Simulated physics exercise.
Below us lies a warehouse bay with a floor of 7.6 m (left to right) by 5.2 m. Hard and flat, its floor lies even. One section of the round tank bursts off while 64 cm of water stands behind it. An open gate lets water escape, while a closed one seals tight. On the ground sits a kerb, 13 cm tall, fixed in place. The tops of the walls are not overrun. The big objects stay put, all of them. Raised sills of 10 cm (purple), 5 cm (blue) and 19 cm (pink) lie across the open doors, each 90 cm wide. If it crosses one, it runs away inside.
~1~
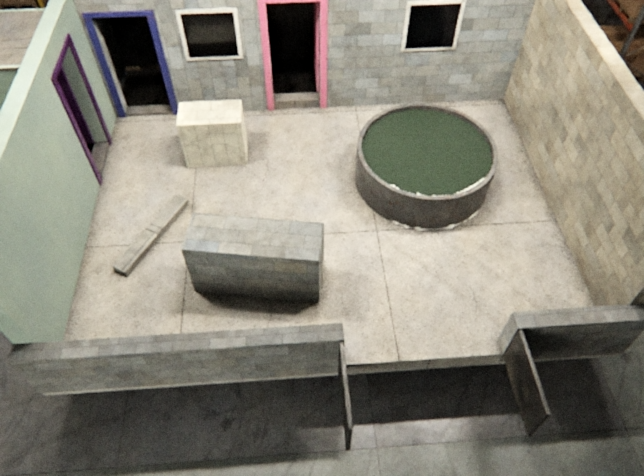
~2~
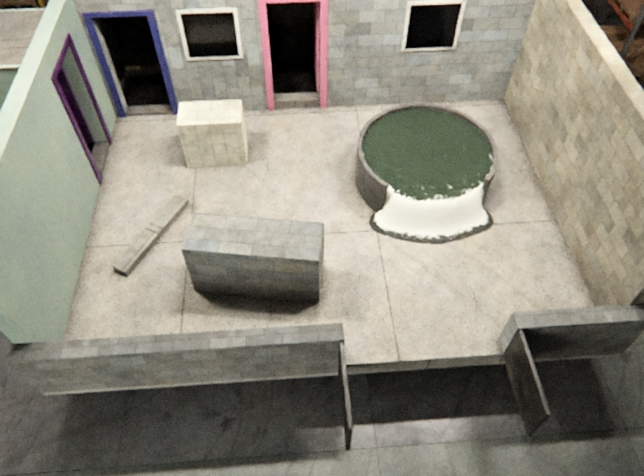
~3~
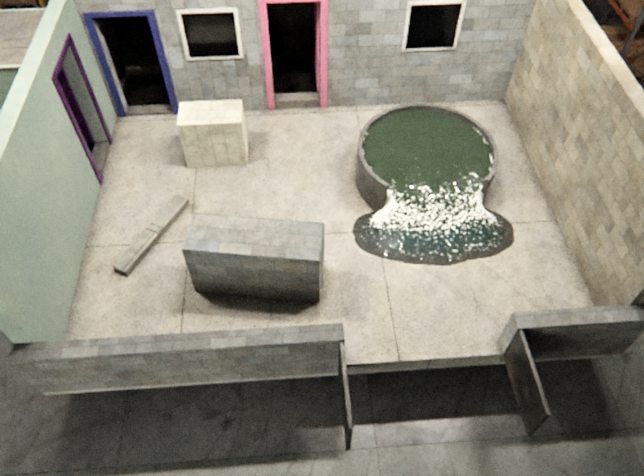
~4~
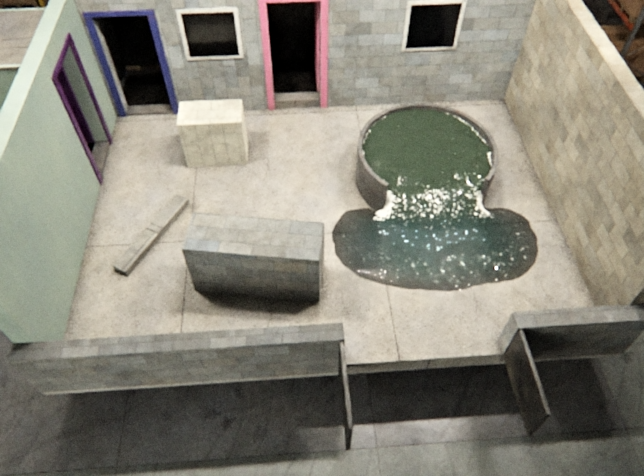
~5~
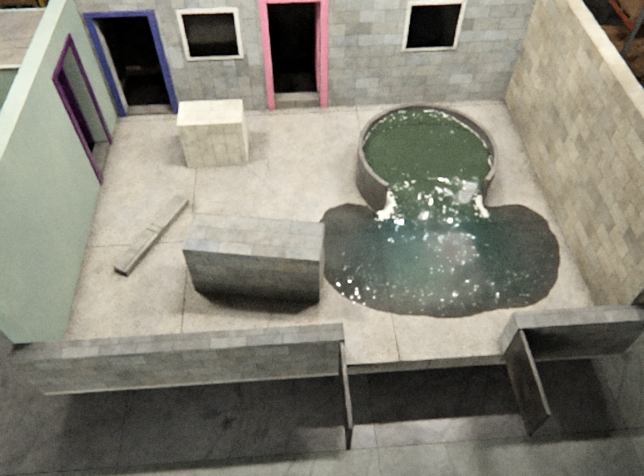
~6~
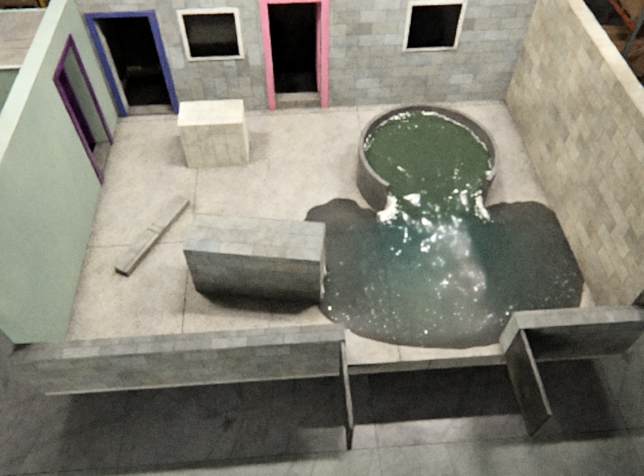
Green water pours from the front of a round tank and spreads across the floor.
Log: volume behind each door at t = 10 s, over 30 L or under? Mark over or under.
Purple door: Under; blue door: Under; pink door: Under.
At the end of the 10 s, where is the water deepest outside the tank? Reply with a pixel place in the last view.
Roughly (514, 121).
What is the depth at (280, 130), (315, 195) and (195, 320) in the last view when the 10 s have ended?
Reading - approx. 2 / 1 / 3 cm.
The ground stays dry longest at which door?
That's the blue one.
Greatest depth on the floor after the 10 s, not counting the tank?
6 cm or so.
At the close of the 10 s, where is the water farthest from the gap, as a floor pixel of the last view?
Around pixel (117, 122).
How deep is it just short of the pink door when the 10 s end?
Reading: Close to 2.5 cm.
A moment later water covers 30 % of the floor and is deepest (36 cm) near (605, 331); purple door not reached, blue door not reached, pink door not reached.
Soon after water covers 35 % of the floor and is deepest (34 cm) near (593, 332); purple door not reached, blue door not reached, pink door not reached.
Next water covers 45 % of the floor and is deepest (16 cm) near (580, 333); purple door not reached, blue door not reached, pink door not reached.
Later on water covers 55 % of the floor and is deepest (14 cm) near (506, 103); purple door not reached, blue door not reached, pink door not reached.
At the end water covers 80 % of the floor and is deepest (6 cm) near (514, 121); purple door 1 cm at the sill, 0 L in, blue door 3 cm at the sill, 0 L in, pink door 3 cm at the sill, 0 L in.
